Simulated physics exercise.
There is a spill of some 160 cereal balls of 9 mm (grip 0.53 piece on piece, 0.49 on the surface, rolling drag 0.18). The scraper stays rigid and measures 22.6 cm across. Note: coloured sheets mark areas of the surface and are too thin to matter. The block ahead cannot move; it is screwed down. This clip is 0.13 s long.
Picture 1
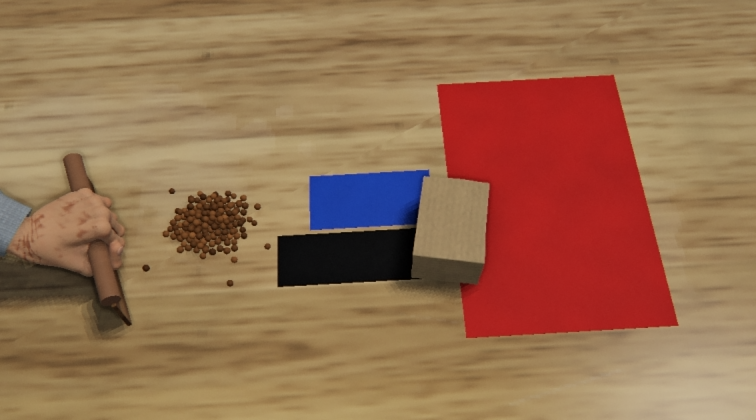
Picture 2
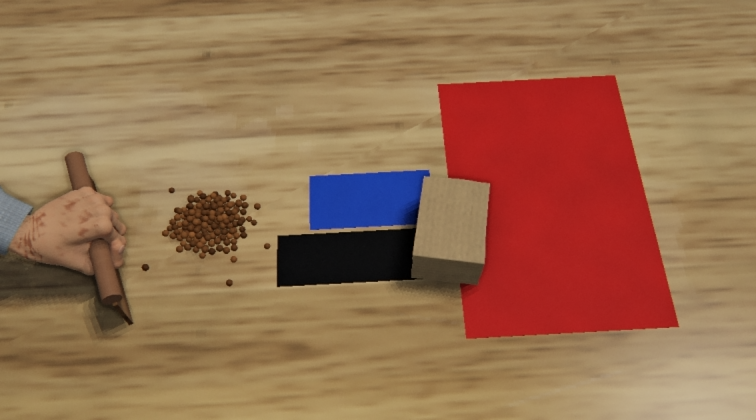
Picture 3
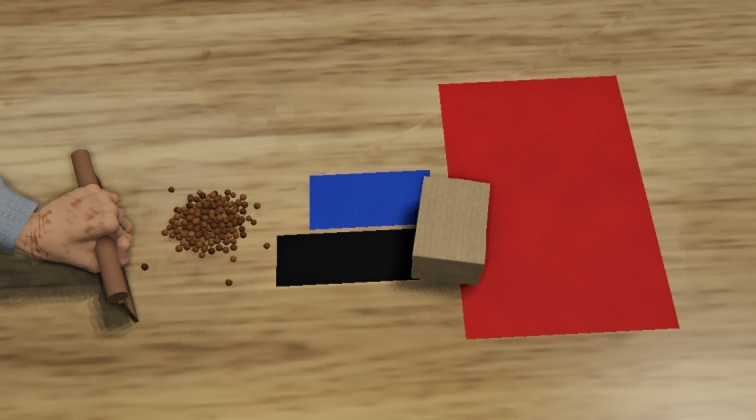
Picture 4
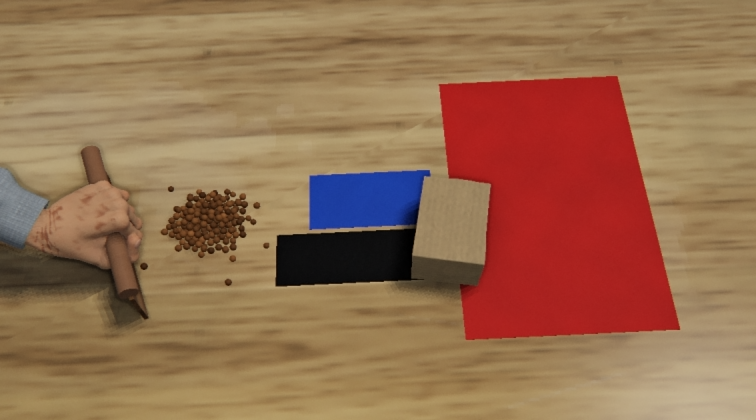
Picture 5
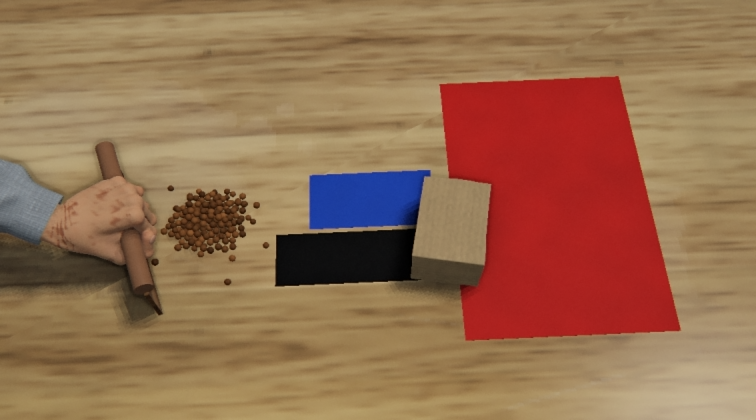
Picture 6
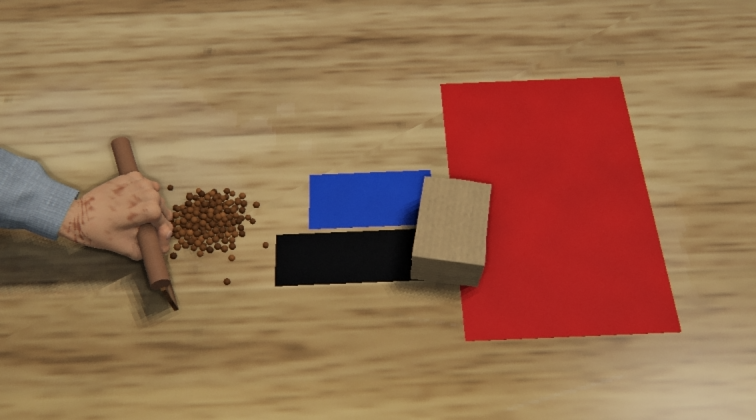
On a wooden surface, a hand at the left holds a brown scraper beside a pile of small brown balls, with blue, black and red mats and a wooden block to the right. The hand slides the scraper slowly rightward to the pile's left edge, while nearly all the balls stay put.
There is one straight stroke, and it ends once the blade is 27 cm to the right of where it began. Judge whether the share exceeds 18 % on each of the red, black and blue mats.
As I see it, red mat: Threshold not passed; black mat: Threshold not passed; blue mat: Threshold passed.
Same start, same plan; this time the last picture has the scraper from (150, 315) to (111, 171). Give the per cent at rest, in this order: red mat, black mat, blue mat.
Final: Red mat = 0%, black mat = 30%, blue mat = 10%.
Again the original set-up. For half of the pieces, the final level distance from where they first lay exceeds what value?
24 cm.
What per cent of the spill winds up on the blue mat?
My best guess is near 45 per cent.
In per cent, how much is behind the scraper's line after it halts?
Around 0 in a hundred.
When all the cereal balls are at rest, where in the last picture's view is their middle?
Near (369, 177).
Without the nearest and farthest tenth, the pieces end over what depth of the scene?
Around 16 centimetres.
Then, 0.18 s after the last picture, scraper 21 cm from its start, spill 15 cm wide; black mat 15 %, off the mats 85 %.
Then, 0.36 s after the last picture, scraper 28 cm from its start, spill 19 cm wide; black mat 10 %, blue mat 50 %, off the mats 40 %.
Then, 0.51 s after the last picture, scraper 28 cm from its start, spill 21 cm wide; black mat 10 %, blue mat 45 %, off the mats 45 %.
In the end, black mat 10 %, blue mat 45 %, red mat 0 %, off the mats 45 %.
